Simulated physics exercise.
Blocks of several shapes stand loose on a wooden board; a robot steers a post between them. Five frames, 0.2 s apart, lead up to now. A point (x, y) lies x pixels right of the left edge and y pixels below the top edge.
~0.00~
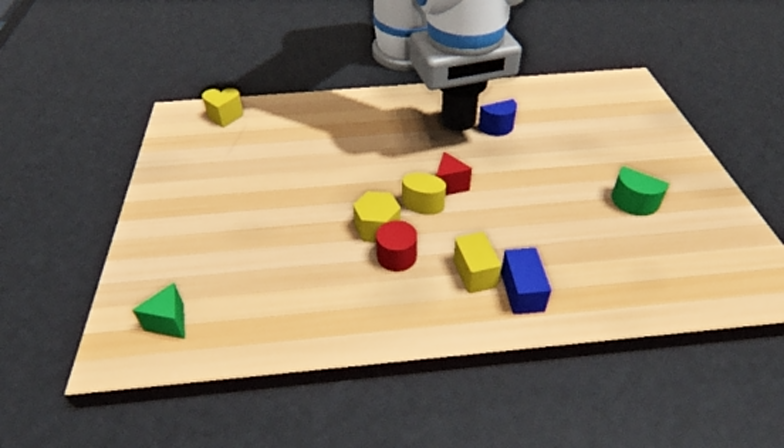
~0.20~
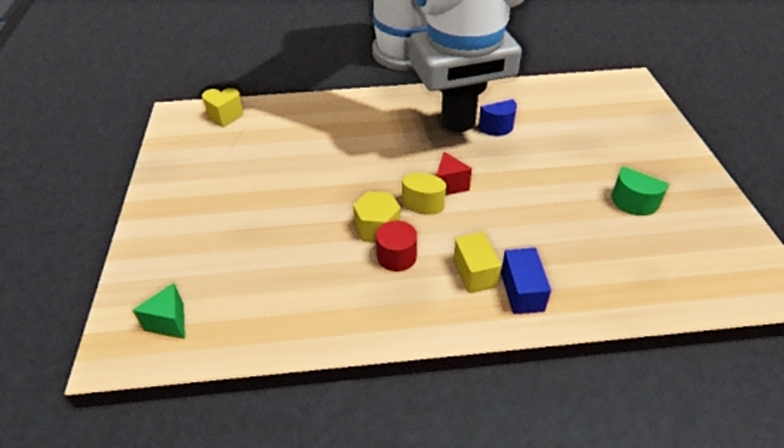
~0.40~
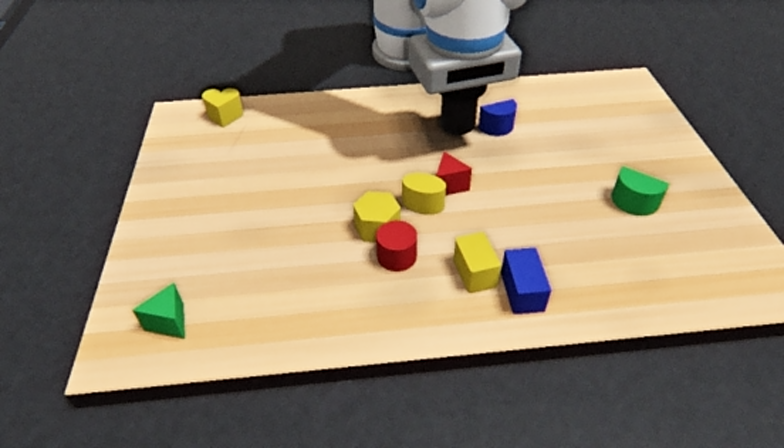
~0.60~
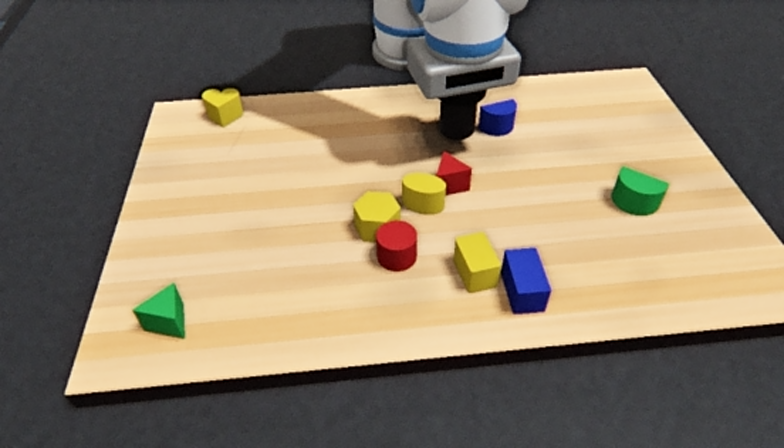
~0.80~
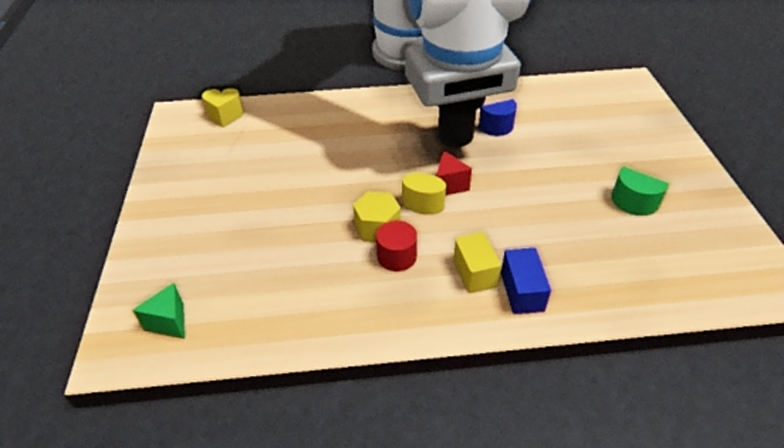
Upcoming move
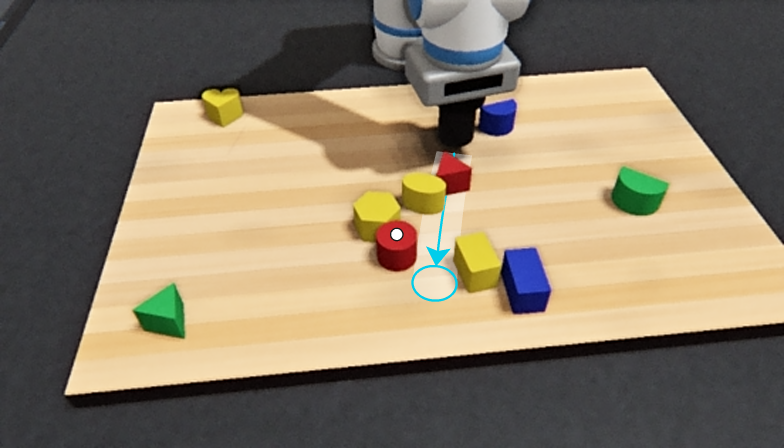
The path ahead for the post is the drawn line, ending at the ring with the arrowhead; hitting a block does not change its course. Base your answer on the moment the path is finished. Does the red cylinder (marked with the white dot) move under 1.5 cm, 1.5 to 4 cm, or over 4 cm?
It will fall in the lowest band, under 1.5 cm.
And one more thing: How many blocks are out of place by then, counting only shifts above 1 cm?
I think three or more will be displaced.
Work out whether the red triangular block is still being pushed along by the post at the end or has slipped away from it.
Ahead to the end.
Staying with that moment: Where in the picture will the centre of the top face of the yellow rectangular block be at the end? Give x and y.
At (485, 271).
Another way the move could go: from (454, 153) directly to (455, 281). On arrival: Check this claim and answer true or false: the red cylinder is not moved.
That is true.
The drawn path runs straight from (454, 153) to (435, 283); the dot is on the red cylinder.
The first path, step by step. One third of the way, post at (448, 175); yellow oval block at (420, 189), turned 40° clockwise; red triangular block at (450, 190), turned 40° anticlockwise.
Two thirds of the way, post at (441, 217); yellow oval block at (407, 202), turned 70° clockwise; red triangular block at (447, 236), turned 45° anticlockwise; yellow rectangular block at (478, 259), turned 35° anticlockwise.
At the end, post at (435, 267); red cylinder not moved; yellow oval block at (407, 202), turned 70° clockwise; red triangular block at (436, 290), turned 45° anticlockwise; yellow rectangular block at (485, 271), turned 75° anticlockwise.
